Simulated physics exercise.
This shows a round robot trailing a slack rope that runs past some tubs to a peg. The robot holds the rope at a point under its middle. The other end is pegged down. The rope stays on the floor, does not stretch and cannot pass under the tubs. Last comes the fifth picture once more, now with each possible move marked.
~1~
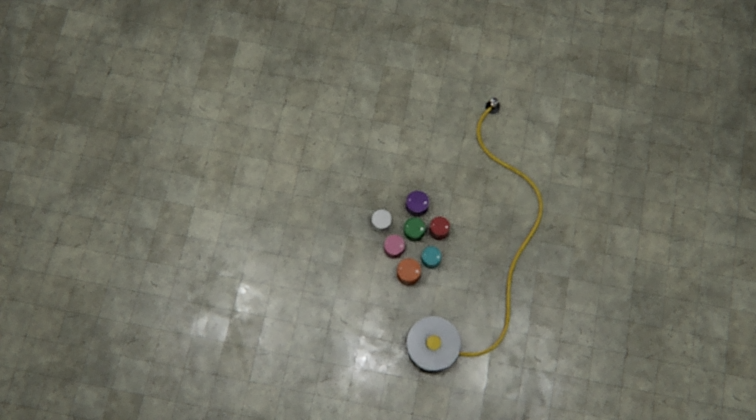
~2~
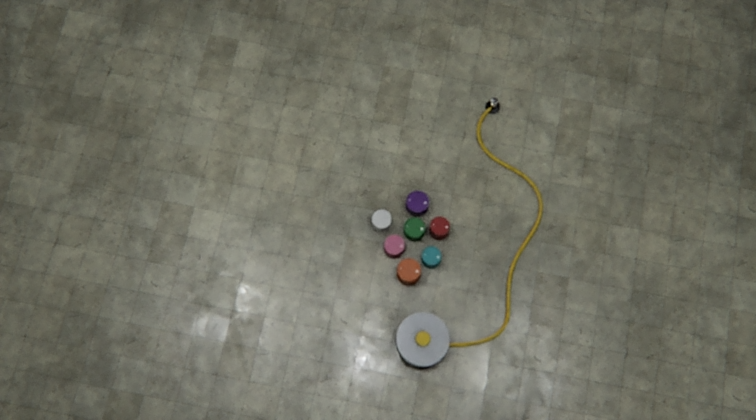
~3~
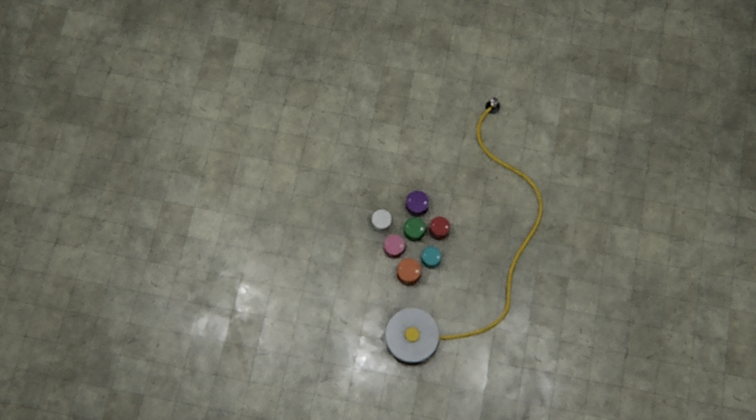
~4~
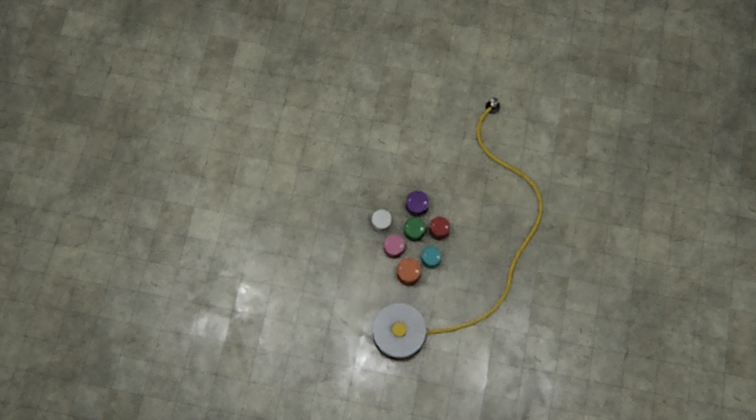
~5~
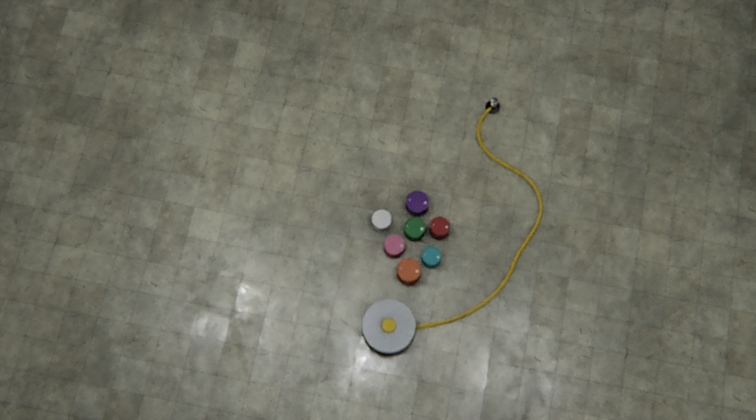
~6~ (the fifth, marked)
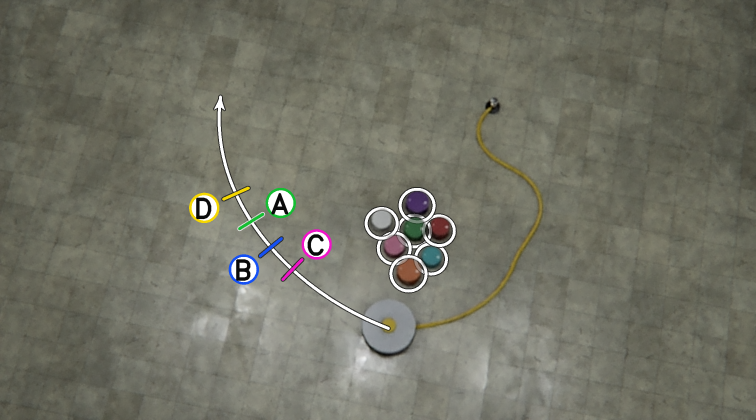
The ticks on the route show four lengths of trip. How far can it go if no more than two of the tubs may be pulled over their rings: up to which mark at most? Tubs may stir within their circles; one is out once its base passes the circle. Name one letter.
Up to mark B.
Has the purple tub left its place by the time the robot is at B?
By then, no.
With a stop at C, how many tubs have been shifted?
The count is none.
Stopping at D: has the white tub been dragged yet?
By then, yes.
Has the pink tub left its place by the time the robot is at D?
Yes.
On the marked copy, A at (251, 221); B at (271, 247); C at (292, 270); D at (236, 194); the route from (389, 328) via (261, 235) to (221, 97).
Following B. Soon after the start, robot (341, 304).
Later, robot (300, 275).
In the end, robot (270, 245); orange tub (407, 267); none over the rings.
As for the rest, A has five over the rings; C is within the limit but short; D has seven over the rings.
